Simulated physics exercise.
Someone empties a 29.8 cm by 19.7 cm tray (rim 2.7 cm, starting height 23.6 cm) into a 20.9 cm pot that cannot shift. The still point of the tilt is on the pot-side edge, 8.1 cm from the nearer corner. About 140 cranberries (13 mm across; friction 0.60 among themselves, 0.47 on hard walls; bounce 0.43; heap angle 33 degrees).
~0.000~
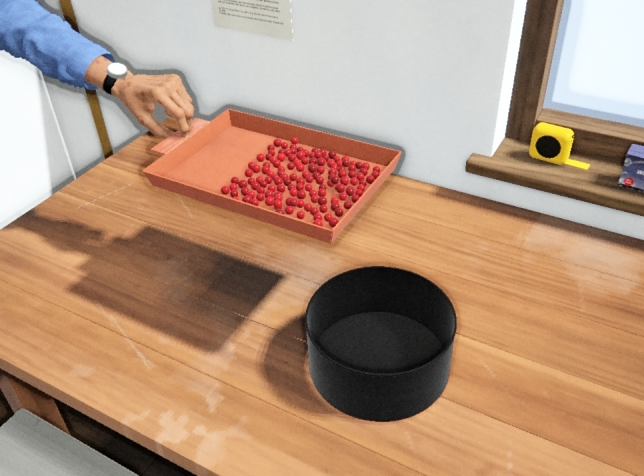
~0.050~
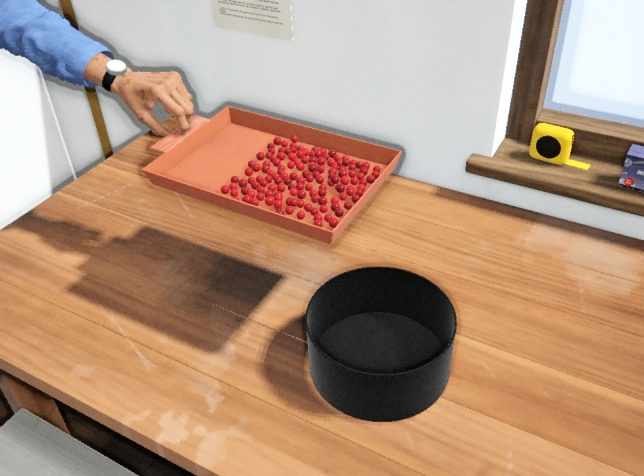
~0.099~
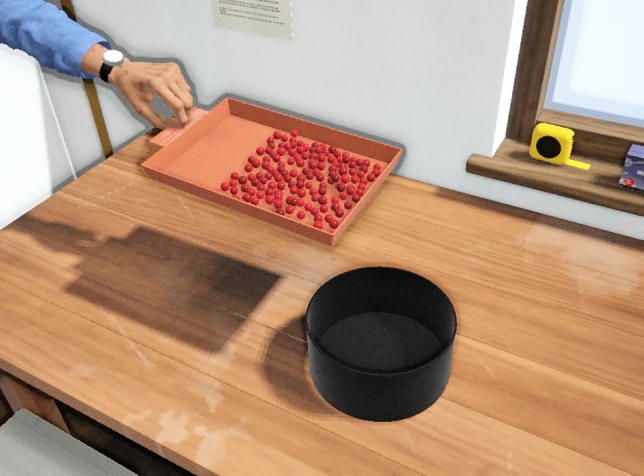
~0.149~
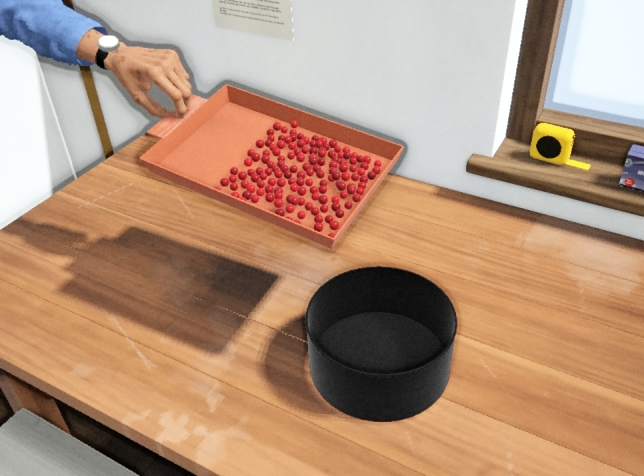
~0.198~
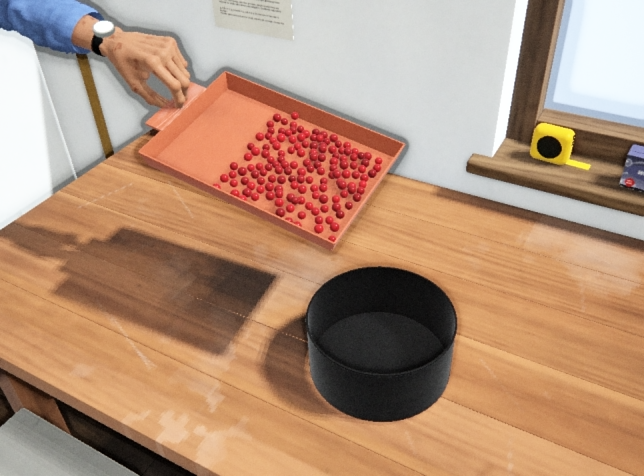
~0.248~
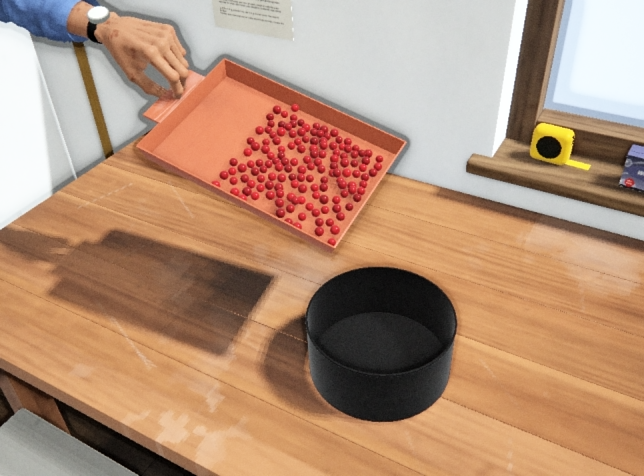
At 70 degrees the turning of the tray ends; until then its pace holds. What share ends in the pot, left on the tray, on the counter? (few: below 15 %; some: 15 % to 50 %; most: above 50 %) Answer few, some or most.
Pot few, tray most, counter few.
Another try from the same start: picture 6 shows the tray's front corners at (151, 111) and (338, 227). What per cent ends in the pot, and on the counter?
Pot 0, counter 0.
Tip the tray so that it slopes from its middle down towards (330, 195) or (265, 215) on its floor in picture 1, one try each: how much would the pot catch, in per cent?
Some 0 and 0 per cent.
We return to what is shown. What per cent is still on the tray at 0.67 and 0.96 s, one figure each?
In turn: 100, 95.
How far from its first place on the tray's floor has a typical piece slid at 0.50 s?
Some 4 cm.
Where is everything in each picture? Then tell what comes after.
In the first picture, tray tilt 0 degrees, front corners at (149, 170) and (330, 226); middle of the pieces at (301, 182); pot at (380, 316).
In the second picture, tray tilt 1 degrees, front corners at (149, 168) and (331, 227); middle of the pieces at (301, 181).
In the third picture, tray tilt 4 degrees, front corners at (148, 164) and (331, 230), lowest corner right front; middle of the pieces at (301, 179).
In the fourth picture, tray tilt 9 degrees, front corners at (147, 157) and (332, 234), lowest corner right front; middle of the pieces at (301, 175).
In the fifth picture, tray tilt 14 degrees, front corners at (145, 151) and (332, 238), lowest corner right front; middle of the pieces at (301, 172).
In the sixth picture, tray tilt 19 degrees, front corners at (144, 145) and (333, 241), lowest corner right front; middle of the pieces at (302, 170); pot at (381, 316). The tray's pace is about 100 degrees a second.
After 0.50 s, tilt 44 degrees; the tray holds 100 %, the pot 0 %.
Then, at 0.67 s, tilt 62 degrees; the tray holds 100 %, the pot 0 %.
After 0.96 s, tilt 70 degrees; the tray holds 95 %, the pot 0 %.
By 1.7 s all is still; pot 5 %, tray 95 %, counter 0 %.
